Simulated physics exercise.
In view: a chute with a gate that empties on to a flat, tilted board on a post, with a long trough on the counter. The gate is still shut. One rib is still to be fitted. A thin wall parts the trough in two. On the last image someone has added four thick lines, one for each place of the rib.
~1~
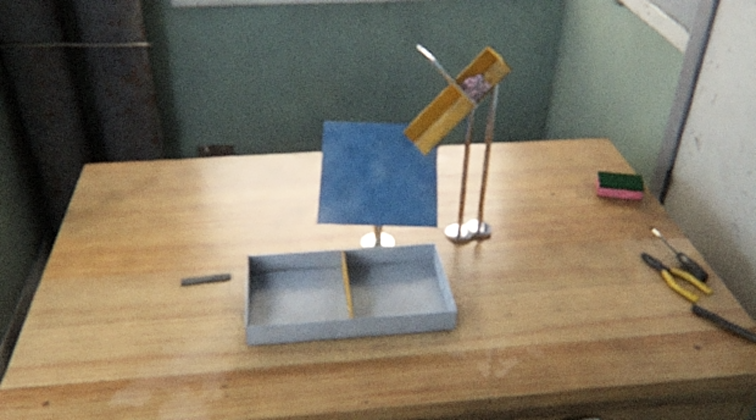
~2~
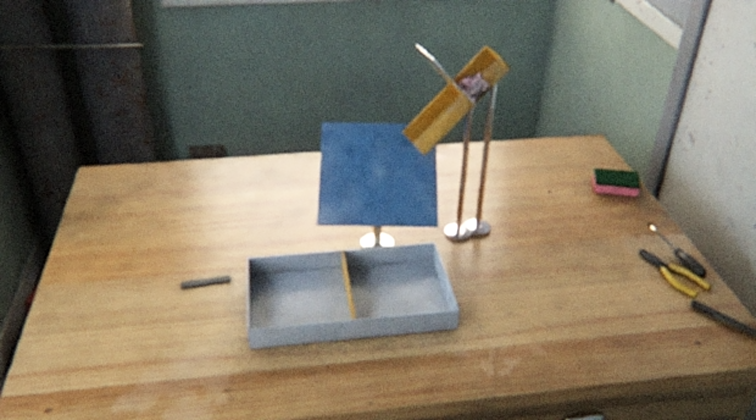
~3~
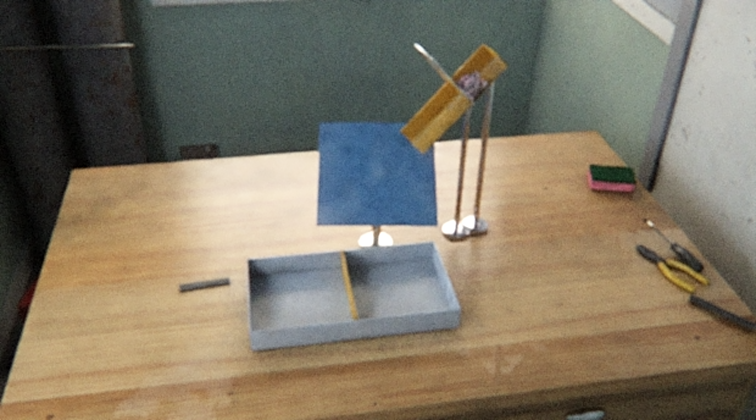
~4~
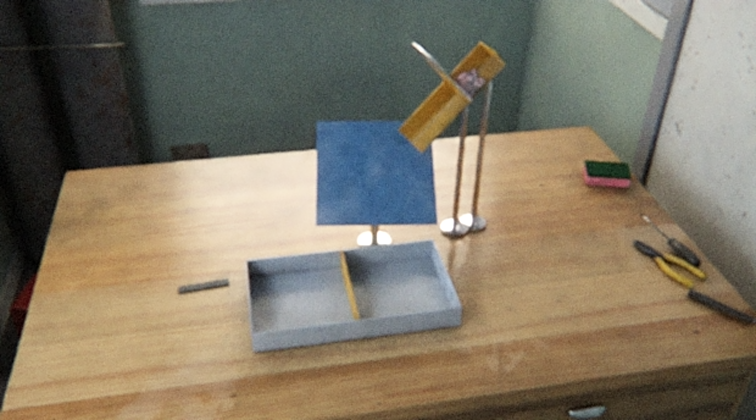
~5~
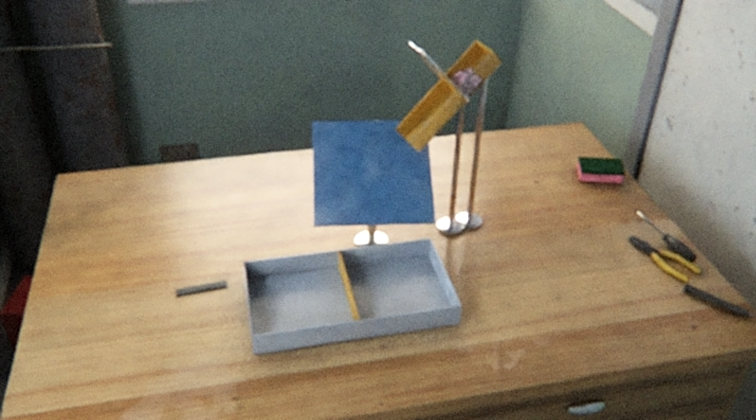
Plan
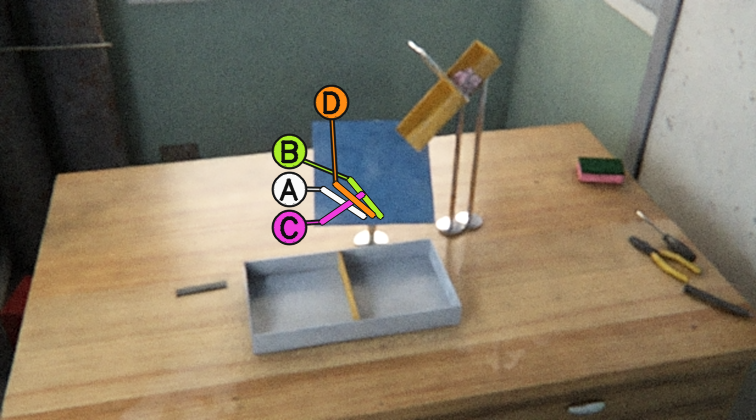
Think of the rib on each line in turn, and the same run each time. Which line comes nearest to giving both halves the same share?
Line C.
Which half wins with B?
More lands on the right.
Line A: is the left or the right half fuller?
Right.
On the marked copy, line A from (323, 189) to (363, 216); line B from (350, 179) to (380, 215); line C from (362, 194) to (322, 221); line D from (335, 184) to (372, 215).
With A, of what is caught, a small part in the left half, nearly all in the right.
With B, of what is caught, a small part in the left half, nearly all in the right.
With C, of what is caught, about half in the left half, about half in the right.
With D, of what is caught, a small part in the left half, nearly all in the right.
